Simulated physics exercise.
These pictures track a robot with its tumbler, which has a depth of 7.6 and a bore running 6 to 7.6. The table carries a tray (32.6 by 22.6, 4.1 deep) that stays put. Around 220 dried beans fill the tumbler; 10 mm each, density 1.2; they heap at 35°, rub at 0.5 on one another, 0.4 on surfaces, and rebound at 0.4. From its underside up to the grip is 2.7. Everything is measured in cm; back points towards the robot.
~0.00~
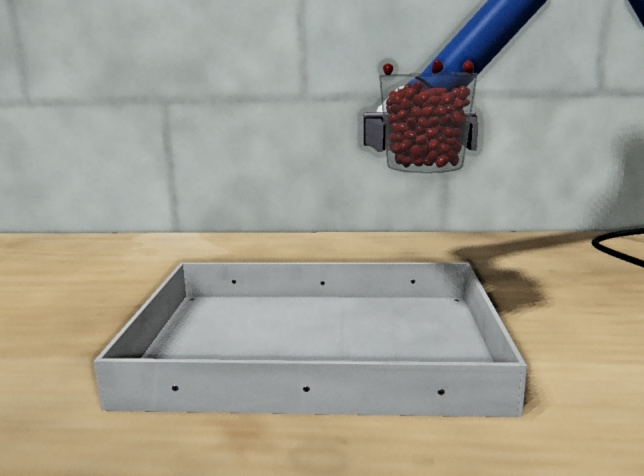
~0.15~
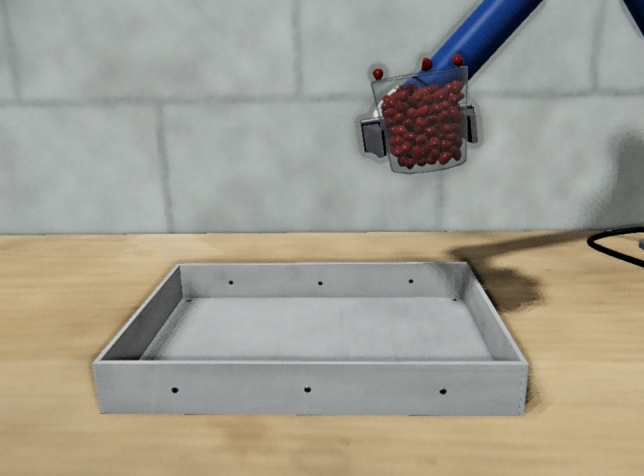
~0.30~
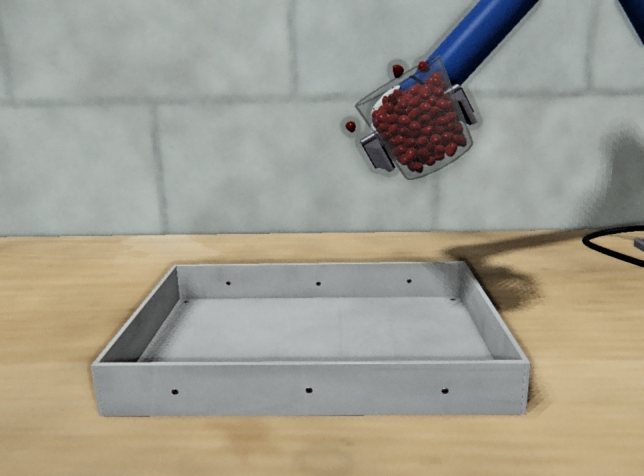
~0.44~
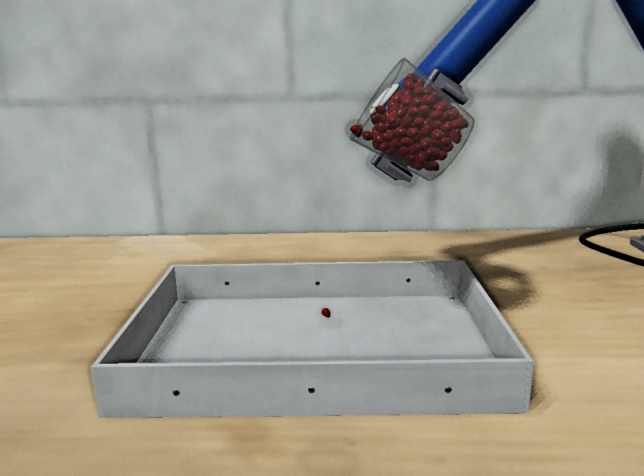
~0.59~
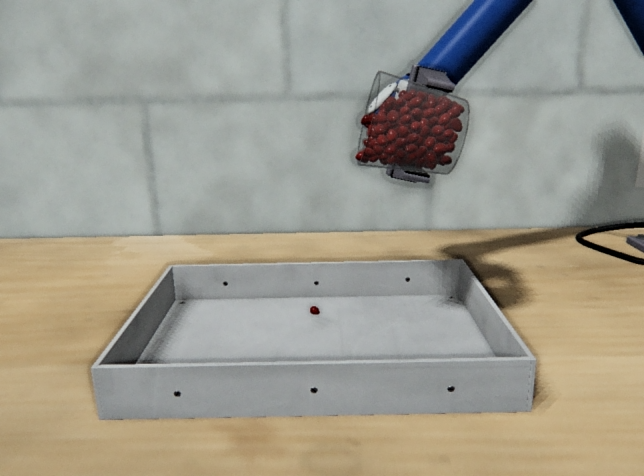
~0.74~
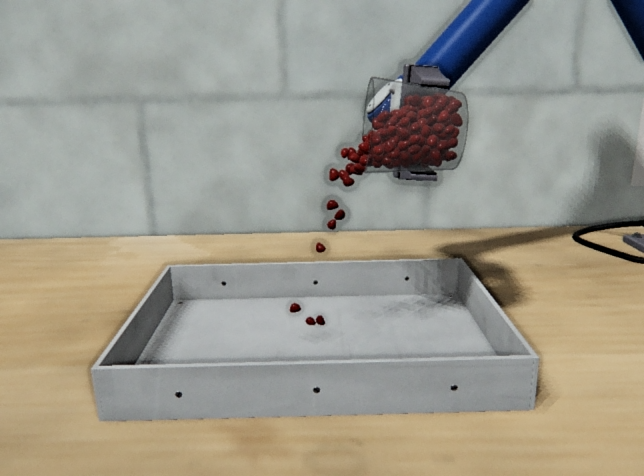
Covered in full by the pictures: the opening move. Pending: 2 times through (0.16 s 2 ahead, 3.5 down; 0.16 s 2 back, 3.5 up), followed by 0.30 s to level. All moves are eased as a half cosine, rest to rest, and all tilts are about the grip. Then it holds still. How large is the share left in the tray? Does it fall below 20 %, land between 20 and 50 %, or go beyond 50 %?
It lands between 20 and 50 %.
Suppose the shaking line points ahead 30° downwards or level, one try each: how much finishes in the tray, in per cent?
I'd say close to 60 percent for the first and close to 75 percent for the second.
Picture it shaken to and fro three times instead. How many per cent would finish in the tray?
It would come to around 40 %.
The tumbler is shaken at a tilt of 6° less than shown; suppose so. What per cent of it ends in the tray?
20 %.
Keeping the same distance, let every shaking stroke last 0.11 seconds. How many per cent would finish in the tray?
Estimate for that case: 40 %.
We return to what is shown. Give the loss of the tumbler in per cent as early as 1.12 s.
About 25 in a hundred parts are out by then.
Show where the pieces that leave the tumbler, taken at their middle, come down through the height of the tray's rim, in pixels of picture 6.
Centre: About (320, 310).
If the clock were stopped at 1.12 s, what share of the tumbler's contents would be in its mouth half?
Something like 40 percent sits in that half.
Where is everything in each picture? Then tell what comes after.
The first frame shows the tumbler middle at (426, 123), level; upper third of the load around (427, 100), from x 390 to 470, top at y 65; 225 in the tumbler.
The second frame shows the tumbler middle at (424, 122), tilted 8° forward; upper third of the load around (426, 100), from x 380 to 460, top at y 60.
The third frame shows the tumbler middle at (419, 123), tilted 29° forward; upper third of the load around (419, 102), from x 350 to 460, top at y 70; 224 in the tumbler, 1 in flight or on a rim.
The fourth frame shows the tumbler middle at (415, 126), tilted 56° forward; upper third of the load around (415, 107), from x 325 to 460, top at y 80; 224 in the tumbler, 1 in the tray.
The fifth frame shows the tumbler middle at (414, 128), tilted 77° forward; upper third of the load around (417, 112), from x 315 to 455, top at y 95; 224 in the tumbler, 1 in the tray.
The sixth frame shows the tumbler middle at (414, 129), tilted 85° forward; upper third of the load around (425, 115), from x 295 to 455, top at y 100; 214 in the tumbler, 3 in the tray, 8 in flight or on a rim.
After 1.12 s, tilted 85° forward, highest piece 21 above the table; 170 in the tumbler, 44 in the tray, 11 in flight or on a rim.
After 1.49 s, tilted 59° forward, highest piece 22 above the table; 148 in the tumbler, 73 in the tray, 4 in flight or on a rim.
After 1.88 s, level, highest piece 24 above the table; 148 in the tumbler, 77 in the tray.
After 2.93 s, level, highest piece 24 above the table; 148 in the tumbler, 77 in the tray.
In the end, 148 in the tumbler, 77 in the tray. That is 34 % in the tray.
